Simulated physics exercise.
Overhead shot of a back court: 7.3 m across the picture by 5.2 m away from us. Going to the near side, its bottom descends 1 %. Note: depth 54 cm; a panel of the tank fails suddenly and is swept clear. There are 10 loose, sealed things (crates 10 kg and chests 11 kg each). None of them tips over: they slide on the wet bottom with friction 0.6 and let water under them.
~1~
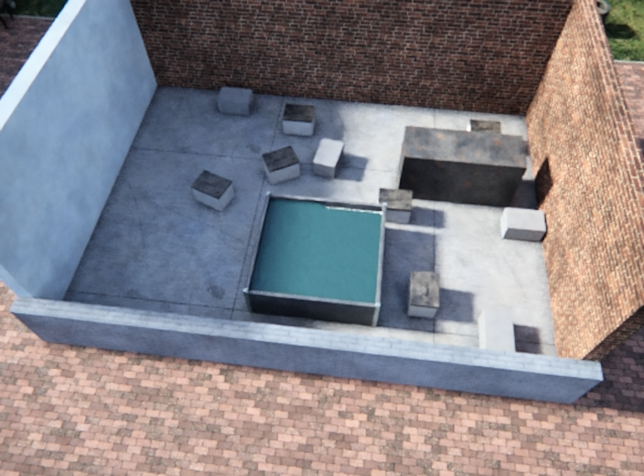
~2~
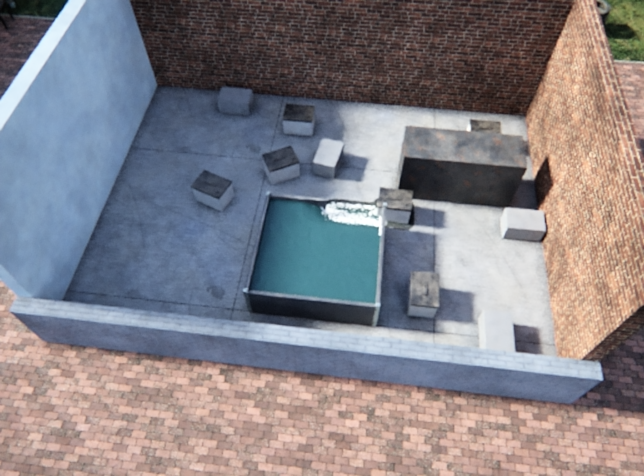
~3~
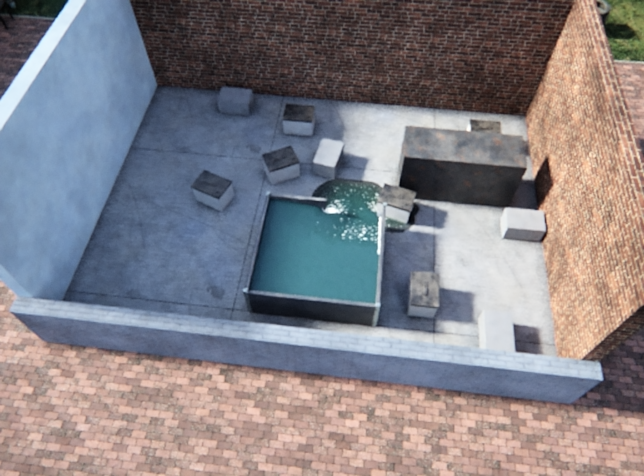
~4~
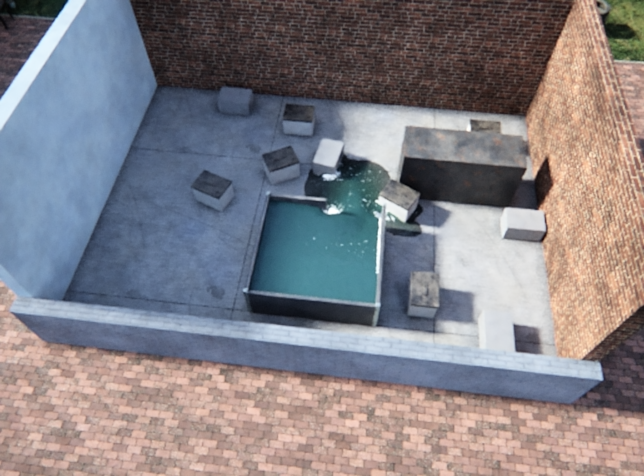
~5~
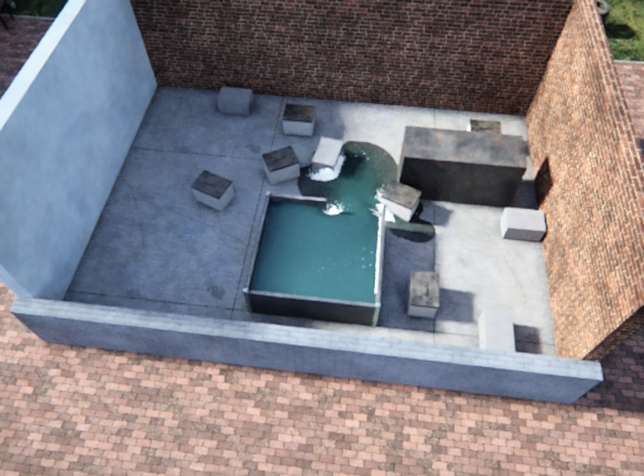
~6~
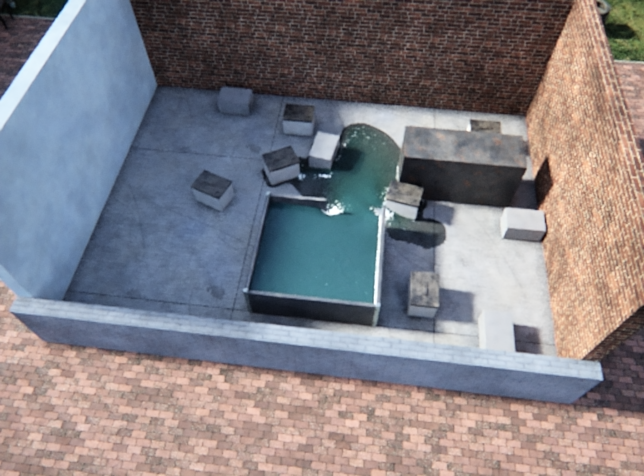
Water burst through the back of a square tank in a walled yard and spread across the paving toward the brick wall, nudging one nearby block slightly, then another beside it.
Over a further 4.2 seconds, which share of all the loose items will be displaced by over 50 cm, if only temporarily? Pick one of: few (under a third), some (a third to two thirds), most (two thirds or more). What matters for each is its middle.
Some.
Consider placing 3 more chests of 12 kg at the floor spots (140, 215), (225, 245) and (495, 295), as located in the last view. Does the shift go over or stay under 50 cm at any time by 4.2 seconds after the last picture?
So it's stays below, then stays below, then stays below.
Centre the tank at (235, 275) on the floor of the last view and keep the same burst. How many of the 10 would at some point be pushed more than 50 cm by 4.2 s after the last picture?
Then the count would be 5.
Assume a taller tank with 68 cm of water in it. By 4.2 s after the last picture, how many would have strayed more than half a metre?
I count 6 of them in that case.
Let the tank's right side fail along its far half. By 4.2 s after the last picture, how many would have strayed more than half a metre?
2.
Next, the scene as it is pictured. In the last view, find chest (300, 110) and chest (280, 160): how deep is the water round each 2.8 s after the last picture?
First about 6 cm, second about 2 cm.
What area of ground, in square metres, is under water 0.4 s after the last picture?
Some 9.0 m2 of it.
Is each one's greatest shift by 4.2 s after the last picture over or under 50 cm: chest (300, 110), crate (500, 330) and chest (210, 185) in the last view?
First exceeding it, second falling below it, third falling below it.
Then, 0.4 s after the last picture 0 of 10 are over 50 cm from their spots; 0 afloat.
Then, 1.5 s after the last picture 2 of 10 are over 50 cm from their spots; 1 afloat.
Then, 2.8 s after the last picture 4 of 10 are over 50 cm from their spots; 2 afloat.
Then, 4.2 s after the last picture 6 of 10 are over 50 cm from their spots, and 6 have been at some point; 4 afloat.
